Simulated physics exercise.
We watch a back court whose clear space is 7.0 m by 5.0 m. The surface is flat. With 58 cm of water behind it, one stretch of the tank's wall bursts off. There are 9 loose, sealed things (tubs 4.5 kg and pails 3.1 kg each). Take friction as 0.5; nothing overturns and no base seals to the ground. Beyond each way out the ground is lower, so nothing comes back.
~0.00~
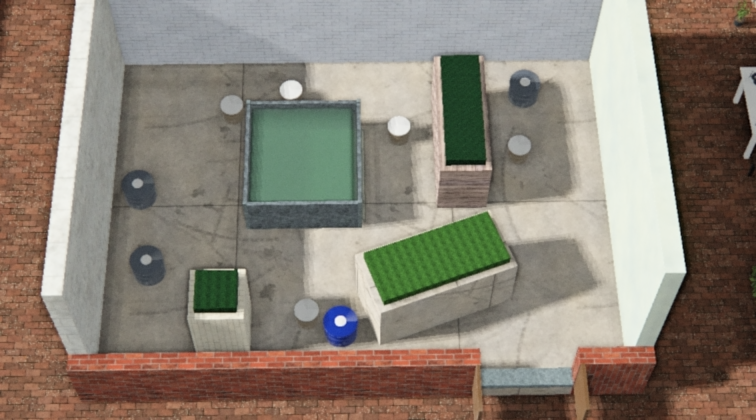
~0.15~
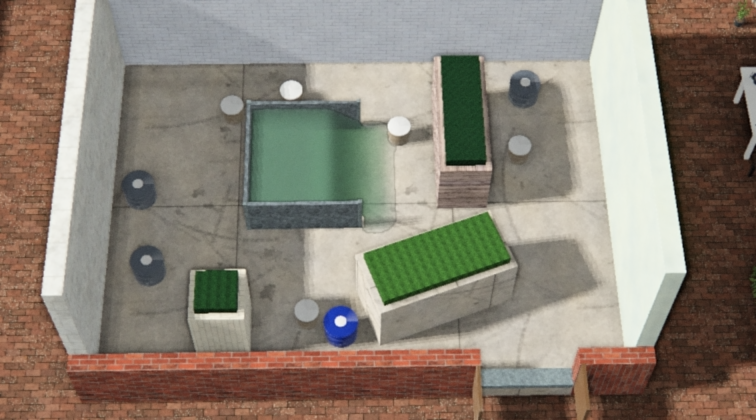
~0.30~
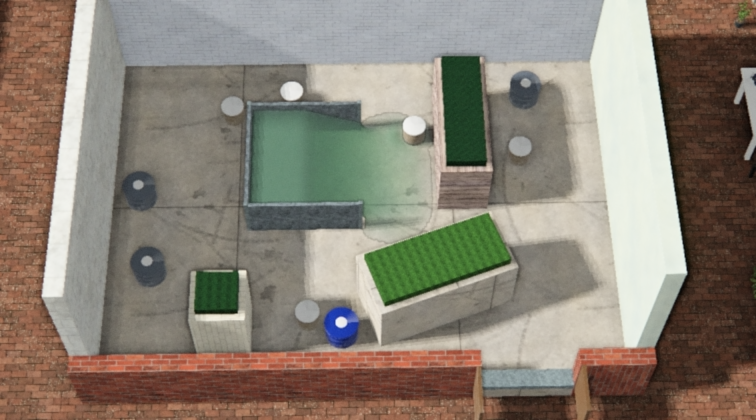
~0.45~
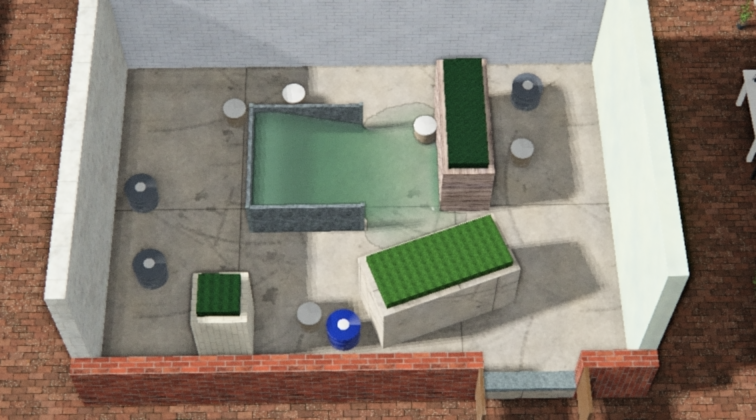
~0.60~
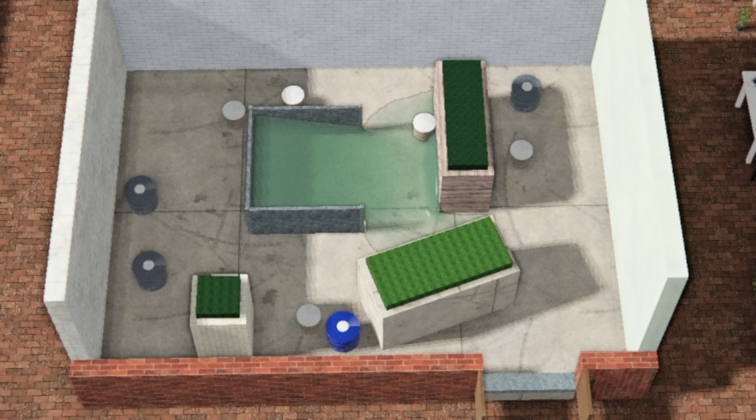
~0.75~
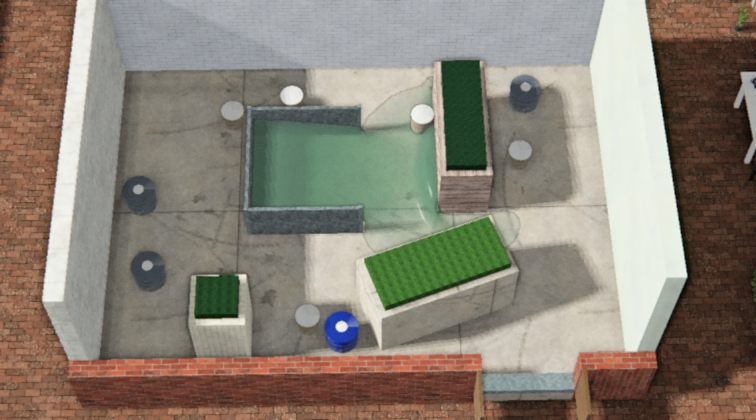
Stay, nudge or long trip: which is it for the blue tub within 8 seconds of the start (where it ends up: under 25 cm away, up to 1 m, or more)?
Blue tub stays put.
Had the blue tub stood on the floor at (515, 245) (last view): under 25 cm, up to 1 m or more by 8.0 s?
It gets carried off.
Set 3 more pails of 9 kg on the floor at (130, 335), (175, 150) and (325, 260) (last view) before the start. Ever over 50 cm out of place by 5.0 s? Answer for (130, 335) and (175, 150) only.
In turn: Less, short of it.
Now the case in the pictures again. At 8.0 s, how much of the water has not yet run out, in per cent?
Some 98 per cent remains.
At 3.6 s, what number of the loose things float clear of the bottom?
3 of them.
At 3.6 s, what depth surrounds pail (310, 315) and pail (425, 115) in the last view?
Roughly 2 and 7 cm.
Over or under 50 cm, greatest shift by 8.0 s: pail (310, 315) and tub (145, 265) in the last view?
In that order: Short of it, less.
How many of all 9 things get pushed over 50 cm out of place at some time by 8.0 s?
I count 6.
After 1.6 s the blue tub is near (342, 327), 0.0 m from its start, aground; 0 of 9 are out; 0 afloat.
After 3.6 s the blue tub is near (342, 327), 0.0 m from its start, aground; 0 of 9 are out; 3 afloat.
After 5.6 s the blue tub is near (342, 327), 0.0 m from its start, aground; 0 of 9 are out; 4 afloat.
After 8.0 s the blue tub is near (342, 327), 0.0 m from its start, aground; 0 of 9 are out; 6 afloat.
